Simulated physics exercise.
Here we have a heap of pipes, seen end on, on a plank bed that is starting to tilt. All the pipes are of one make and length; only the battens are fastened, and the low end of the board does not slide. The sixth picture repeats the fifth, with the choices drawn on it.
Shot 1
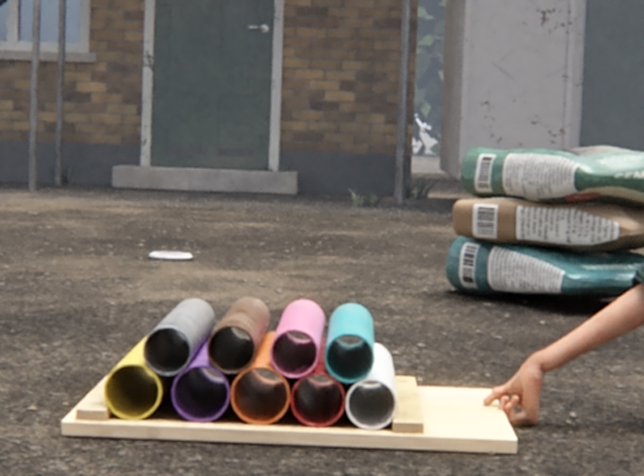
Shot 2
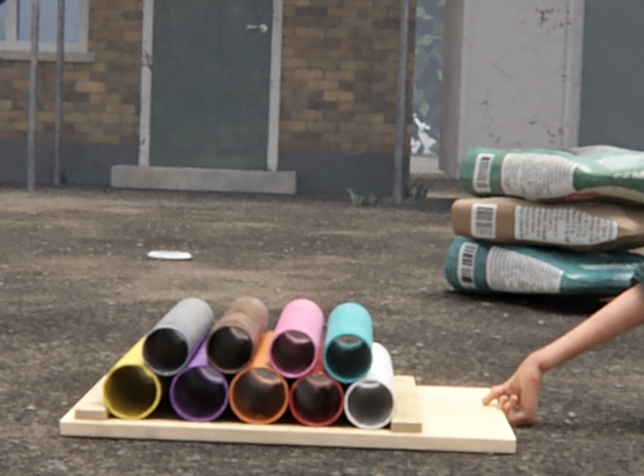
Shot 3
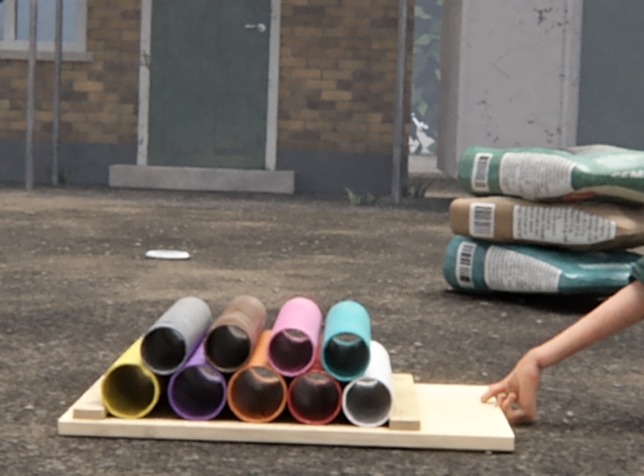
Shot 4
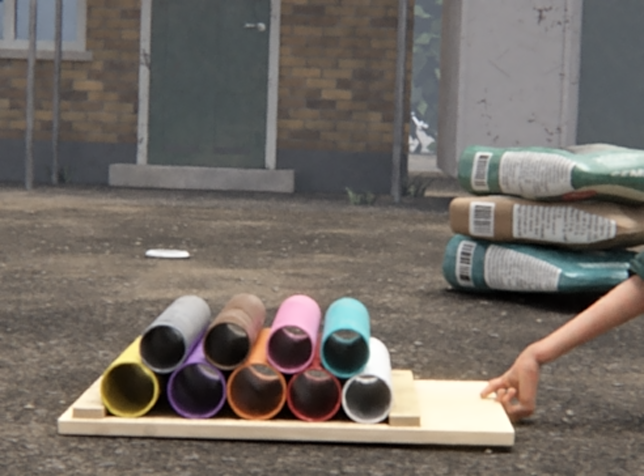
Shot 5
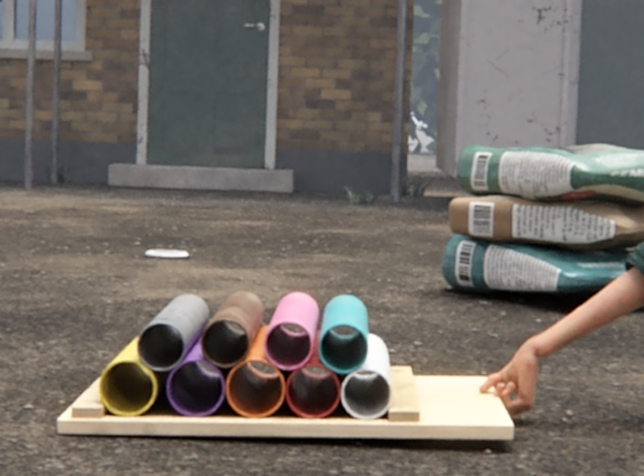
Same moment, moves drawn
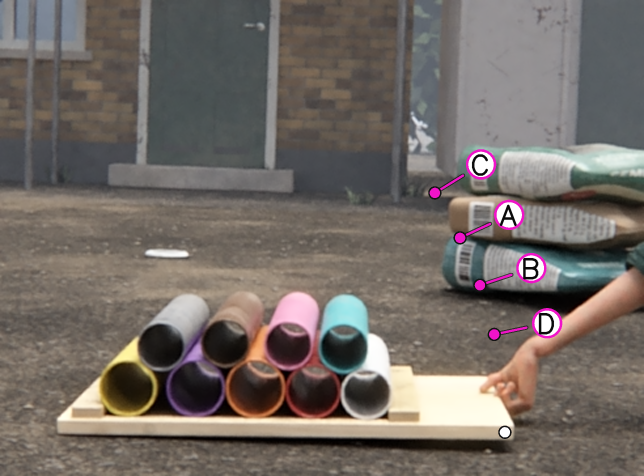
To begin with, coloured pipes sit in two rows between battens on a pale board outdoors, with a hand gripping the board's right end. The hand then lifts that end very slightly, tilting the board a little, while the pipes stay stacked in the same order and barely shift.
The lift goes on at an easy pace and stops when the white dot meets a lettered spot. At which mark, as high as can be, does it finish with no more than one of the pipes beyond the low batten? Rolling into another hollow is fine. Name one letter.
Mark A is as high as it can go.
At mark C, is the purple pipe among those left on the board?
No.
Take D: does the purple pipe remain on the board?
The purple pipe: Yes.
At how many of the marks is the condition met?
The number is three.
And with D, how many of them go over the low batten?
It comes to none.
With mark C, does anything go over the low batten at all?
Yes, at C.
On the copy, A at (460, 238); B at (480, 285); C at (435, 193); D at (494, 335); the white dot at (505, 433).
On A. First, board at 16°.
Then, board at 27°.
Finally, board at 27°, none over the low batten.
By contrast, B none over the low batten; C nine over the low batten; D none over the low batten.
